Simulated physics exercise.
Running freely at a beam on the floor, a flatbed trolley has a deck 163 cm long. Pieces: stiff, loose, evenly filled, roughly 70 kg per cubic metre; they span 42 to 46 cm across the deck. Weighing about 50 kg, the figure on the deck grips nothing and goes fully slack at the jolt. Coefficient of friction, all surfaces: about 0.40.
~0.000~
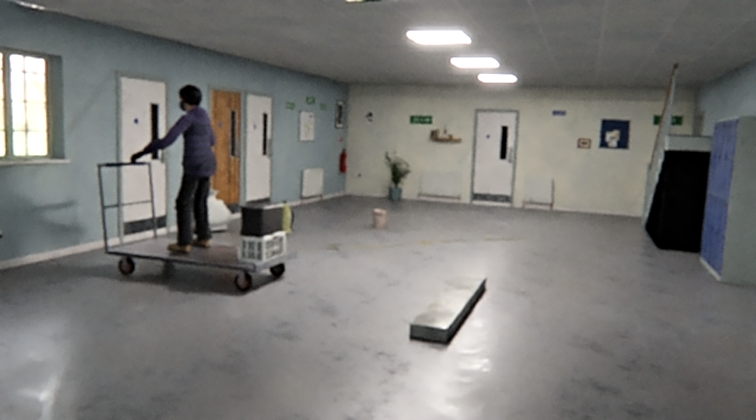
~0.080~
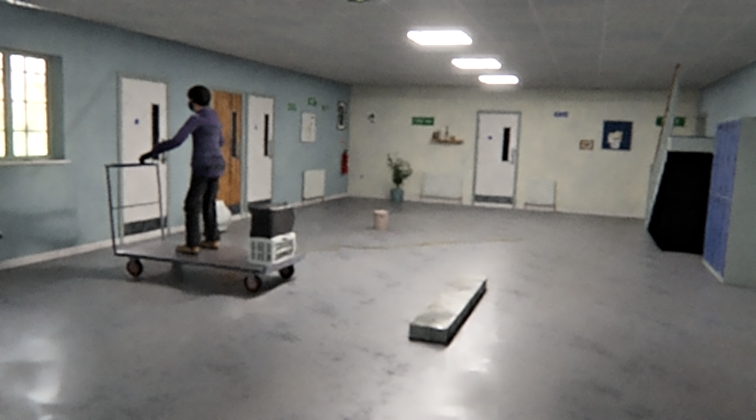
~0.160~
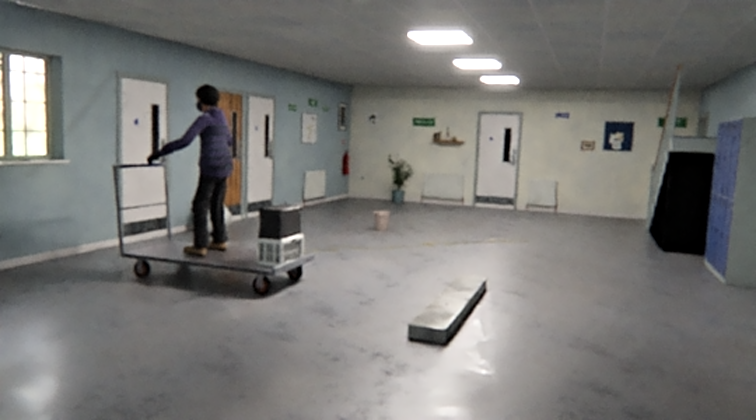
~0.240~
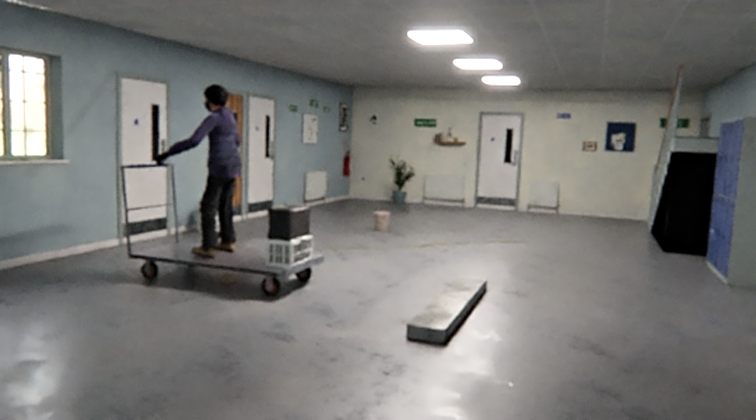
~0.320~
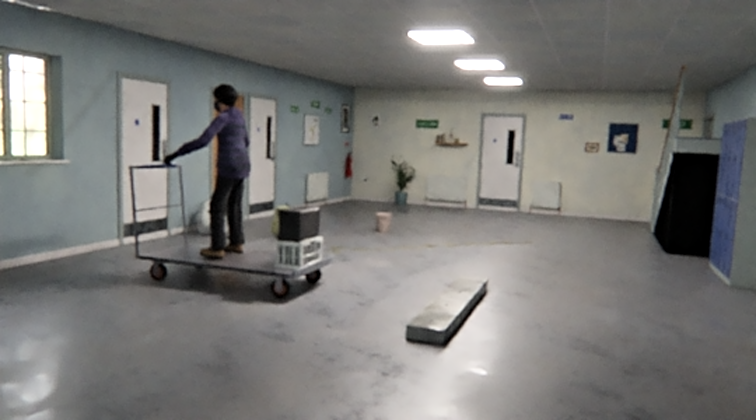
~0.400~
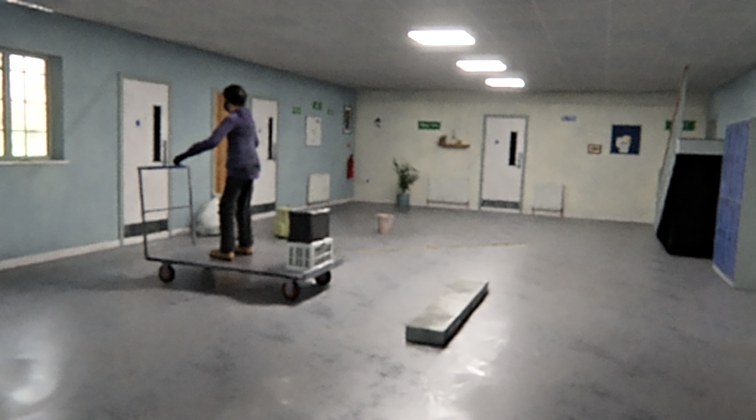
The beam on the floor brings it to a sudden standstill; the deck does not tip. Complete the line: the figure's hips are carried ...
The figure's hips are carried no farther than the deck.
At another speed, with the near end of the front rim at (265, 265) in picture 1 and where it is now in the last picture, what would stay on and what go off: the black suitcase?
Lab note: Black - leaves the load.
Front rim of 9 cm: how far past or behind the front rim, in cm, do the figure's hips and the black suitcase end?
You'd see the hips land 20 cm behind and the black one 40 cm past the front rim.
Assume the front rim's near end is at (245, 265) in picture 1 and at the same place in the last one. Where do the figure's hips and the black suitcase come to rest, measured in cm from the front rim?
I'd say the hips settle 0 behind while black goes 40 past.
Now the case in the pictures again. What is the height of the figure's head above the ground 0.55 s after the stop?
Height: Approx. 60 cm above ground.
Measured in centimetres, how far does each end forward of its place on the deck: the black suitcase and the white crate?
About: Black 95, white 0.
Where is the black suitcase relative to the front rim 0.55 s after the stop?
About 40 cm past the rim.
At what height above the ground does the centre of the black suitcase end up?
10 cm.
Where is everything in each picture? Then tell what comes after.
Hips (200, 164), white crate (263, 246), rim corner (255, 268); 164 cm short of the stop, in the first picture.
Hips (208, 164), white crate (272, 248), rim corner (264, 270); 154 cm short of the stop, in the second picture.
Hips (216, 165), white crate (281, 249), rim corner (274, 272); 144 cm short of the stop, in the third picture.
Hips (225, 165), white crate (290, 250), rim corner (283, 273); 133 cm short of the stop, in the fourth picture.
Hips (234, 166), white crate (299, 251), rim corner (293, 275); 123 cm short of the stop, in the fifth picture.
Hips (244, 167), white crate (310, 253), rim corner (304, 276); 113 cm short of the stop. Speed about 1.3 m/s, in the sixth picture.
Impact comes at 1.27 s.
After 1.82 s the figure's hips are 16 cm behind the rim, near (432, 240) in the last picture's view.
After 2.27 s the figure's hips are 15 cm behind the rim, near (433, 239) in the last picture's view.
Final state at 3.1 s, past the rim, black suitcase; behind it, white crate and the figure's hips.
